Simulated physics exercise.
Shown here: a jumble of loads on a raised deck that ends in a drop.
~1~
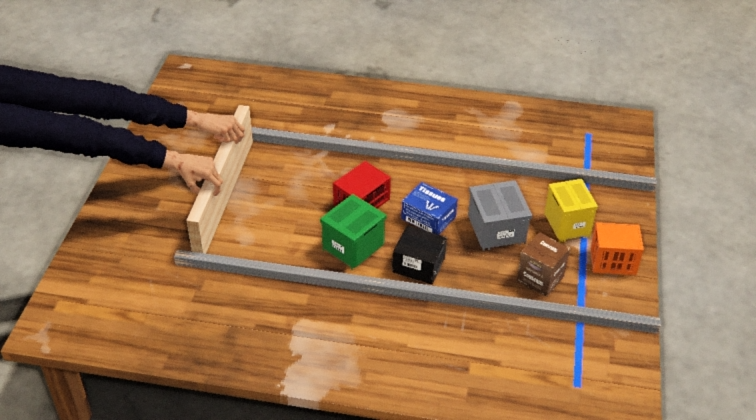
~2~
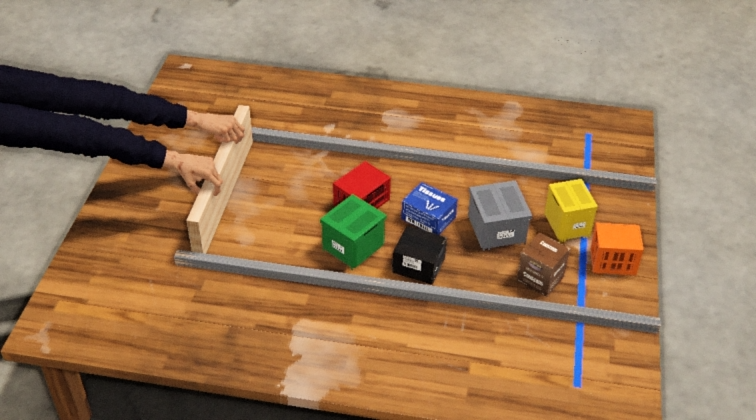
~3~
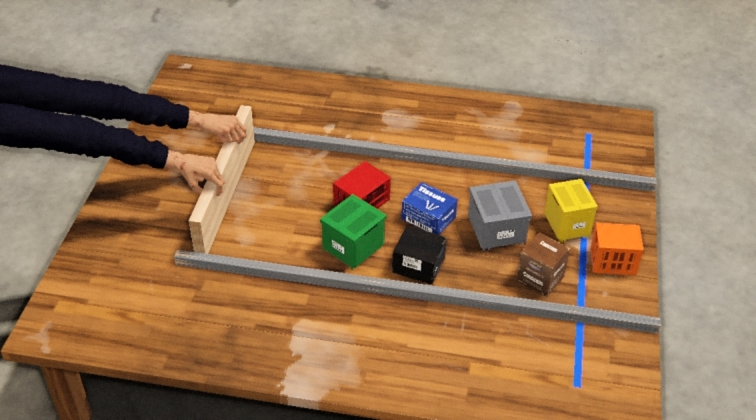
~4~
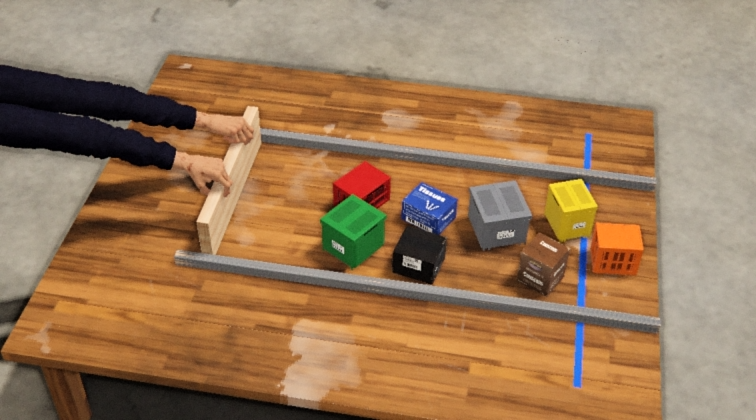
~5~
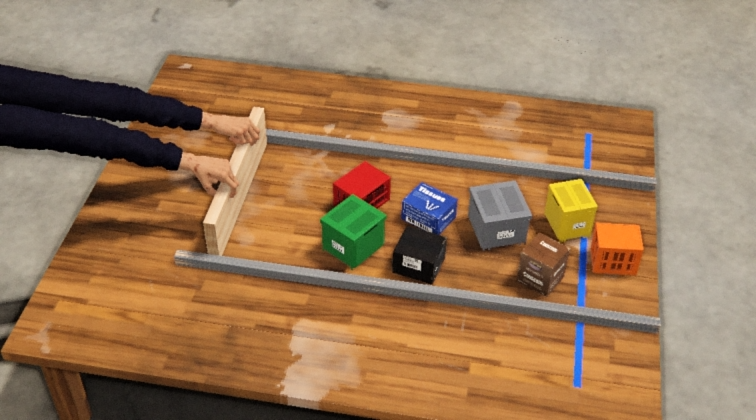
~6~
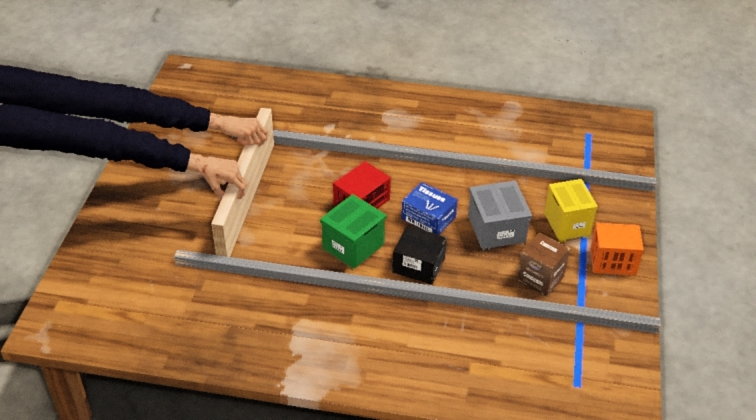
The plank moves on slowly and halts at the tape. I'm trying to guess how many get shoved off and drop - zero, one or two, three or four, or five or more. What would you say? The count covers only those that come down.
Three or four tumble down.
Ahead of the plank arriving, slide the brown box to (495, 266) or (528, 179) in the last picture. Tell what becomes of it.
Note, in order: Drops; ends up still on.
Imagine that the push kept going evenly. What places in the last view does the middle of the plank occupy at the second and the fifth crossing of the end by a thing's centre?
At (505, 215) for the second, at (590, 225) for the fifth.
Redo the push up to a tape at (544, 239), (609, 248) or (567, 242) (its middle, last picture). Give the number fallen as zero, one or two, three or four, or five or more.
For each place: Just one or two; at least five; three or four.
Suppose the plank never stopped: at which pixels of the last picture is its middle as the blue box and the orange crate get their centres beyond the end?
Its middle is about (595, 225) and about (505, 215).
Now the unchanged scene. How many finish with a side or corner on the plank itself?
I count 2 of them.
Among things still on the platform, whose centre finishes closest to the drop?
The black parcel ends nearest.
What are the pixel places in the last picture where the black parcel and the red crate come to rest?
In the last picture the black parcel sits around (653, 283) and the red crate around (605, 217).
Soon after, none off yet; orange crate at rest near (616, 249); yellow tote at rest near (570, 211); brown box at rest near (543, 265).
At rest, the number that fall off is three or four; fallen, grey tote, brown box, yellow tote and orange crate.
